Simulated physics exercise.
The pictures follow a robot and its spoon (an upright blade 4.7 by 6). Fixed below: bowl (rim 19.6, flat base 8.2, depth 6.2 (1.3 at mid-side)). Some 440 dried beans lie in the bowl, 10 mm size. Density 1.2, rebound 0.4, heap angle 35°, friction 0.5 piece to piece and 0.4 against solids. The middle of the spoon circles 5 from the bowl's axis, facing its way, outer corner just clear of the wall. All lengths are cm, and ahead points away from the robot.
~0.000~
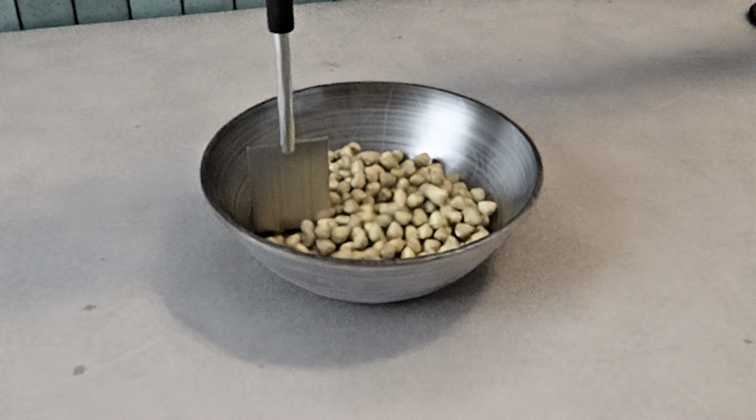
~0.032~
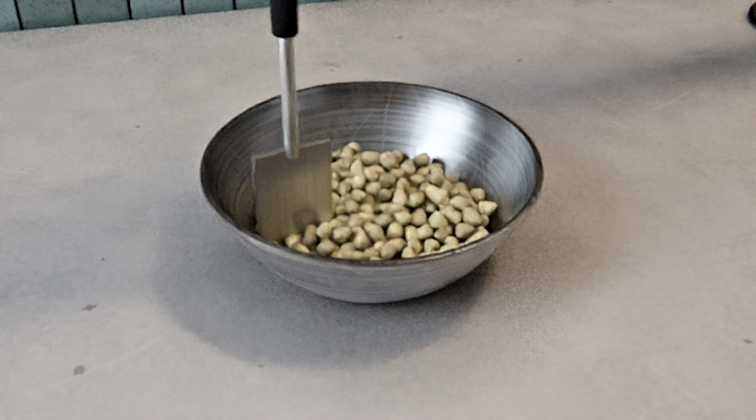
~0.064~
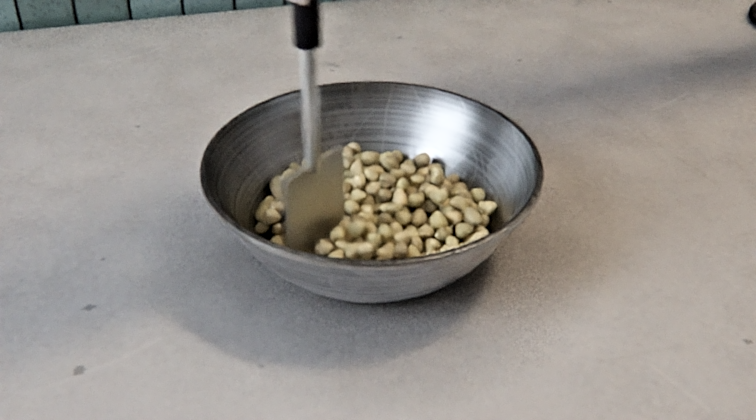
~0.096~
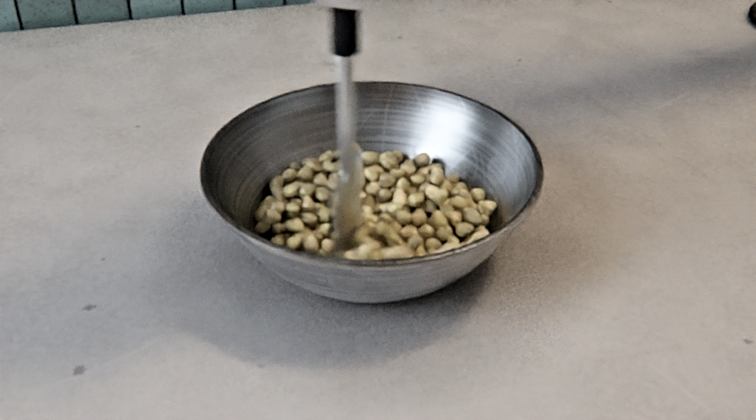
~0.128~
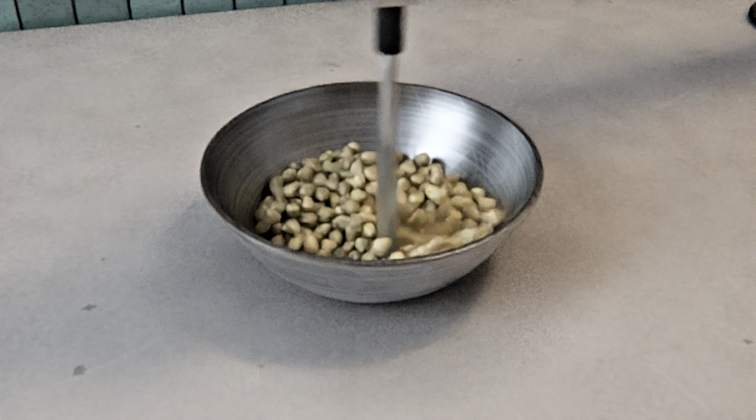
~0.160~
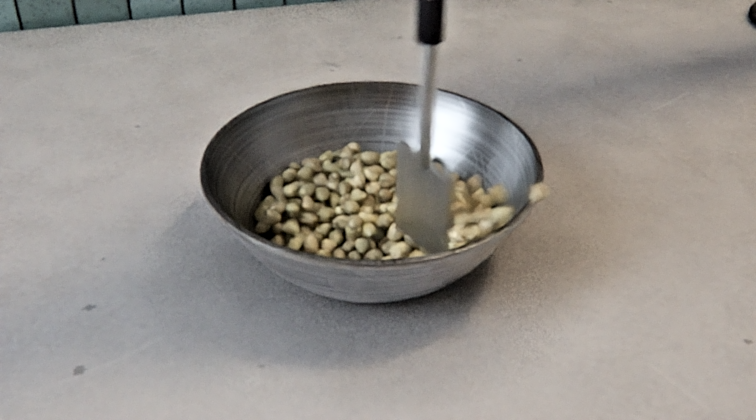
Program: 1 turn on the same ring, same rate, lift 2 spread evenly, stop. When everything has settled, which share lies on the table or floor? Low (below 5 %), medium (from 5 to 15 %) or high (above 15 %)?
A medium share, from 5 to 15 %, ends on the table or floor.
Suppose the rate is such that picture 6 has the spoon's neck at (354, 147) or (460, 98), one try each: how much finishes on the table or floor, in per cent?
About 0 and 10 per cent.
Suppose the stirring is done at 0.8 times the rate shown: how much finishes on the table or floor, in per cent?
Some 0 per cent.
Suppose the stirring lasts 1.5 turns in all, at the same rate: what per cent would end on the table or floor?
It would be near 10 per cent.
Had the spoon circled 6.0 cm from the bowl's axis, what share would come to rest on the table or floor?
It would be near 0 per cent.
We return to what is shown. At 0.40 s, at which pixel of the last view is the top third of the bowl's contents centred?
Around (329, 170).
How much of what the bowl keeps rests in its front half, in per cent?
About 40 per cent.
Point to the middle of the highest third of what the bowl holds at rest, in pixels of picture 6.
At about (338, 189).
By 0.28 s, 204° round, highest piece 9 above the table; 425 in the bowl, 1 on the table or floor, 9 in flight or on the tool.
By 0.40 s, 297° round, highest piece 9 above the table; 412 in the bowl, 10 on the table or floor, 13 in flight or on the tool.
By 0.65 s, 0° round, highest piece 5 above the table; 404 in the bowl, 31 on the table or floor.
By 1.35 s, 0° round, highest piece 5 above the table; 404 in the bowl, 31 on the table or floor.
Final count, 404 in the bowl, 31 on the table or floor. That is 7 % on the table or floor.
